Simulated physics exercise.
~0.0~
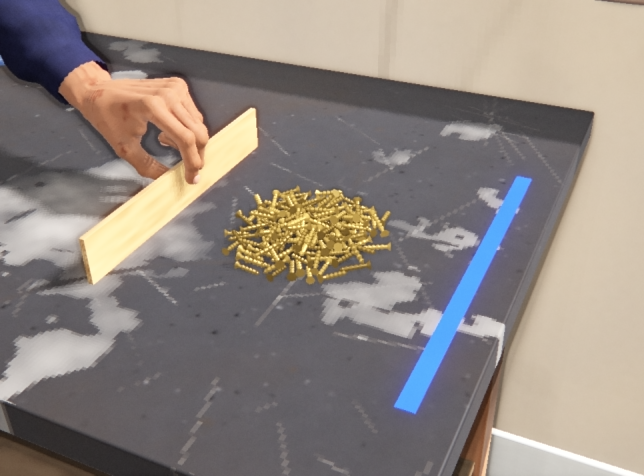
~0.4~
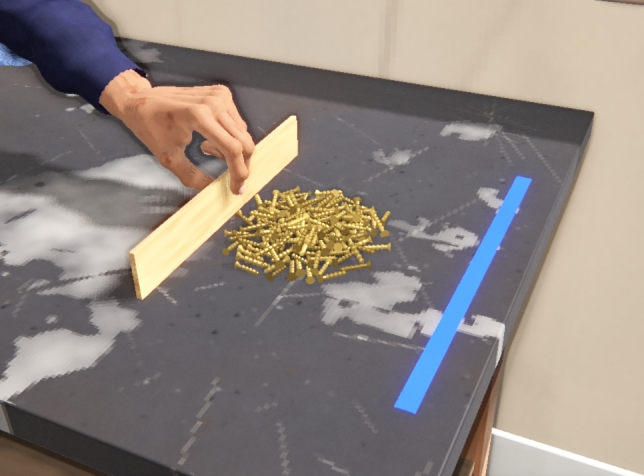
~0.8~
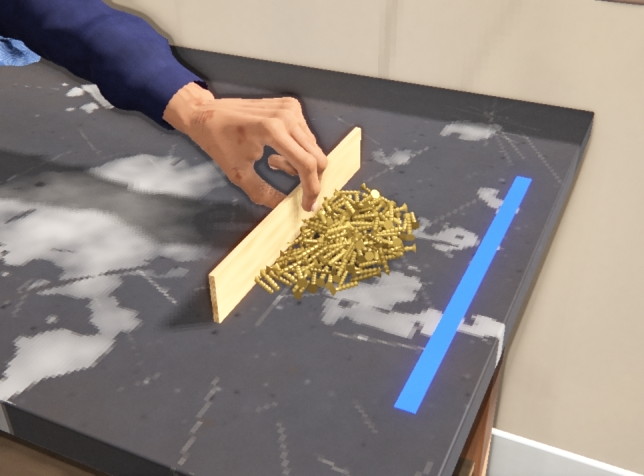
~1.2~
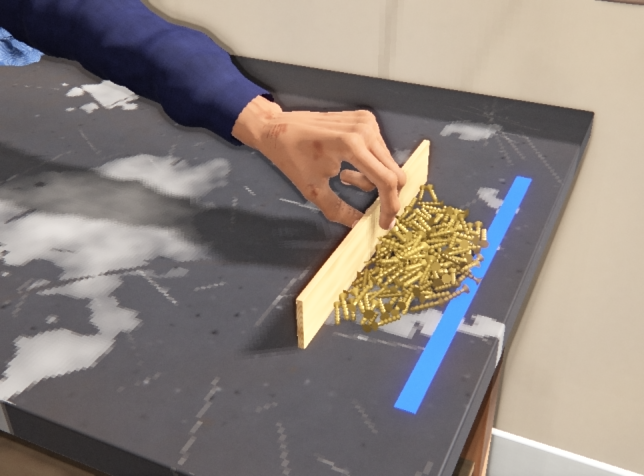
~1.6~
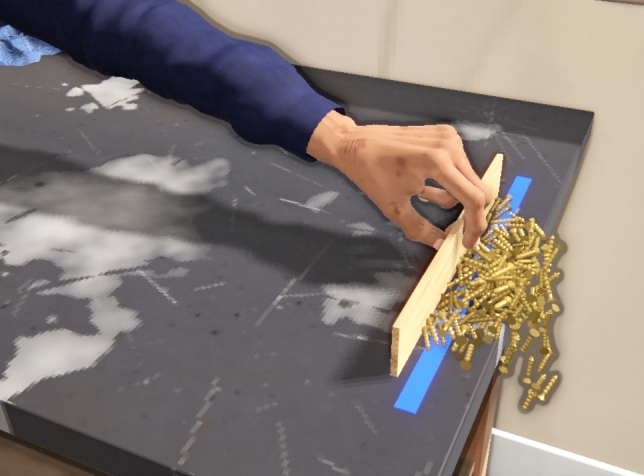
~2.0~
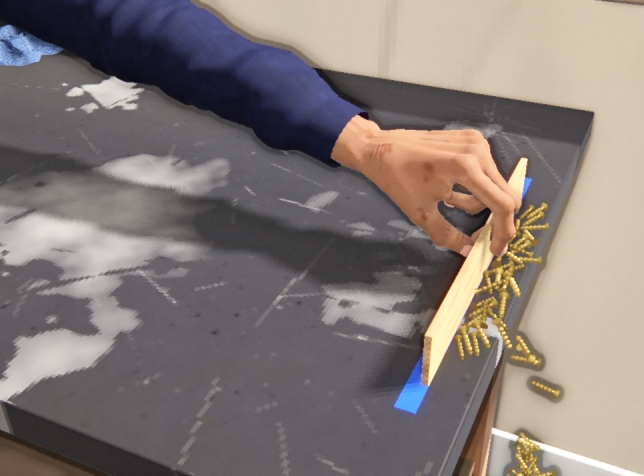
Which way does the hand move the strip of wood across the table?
The hand moves the strip of wood to the right, towards the blue tape and the end of the table.
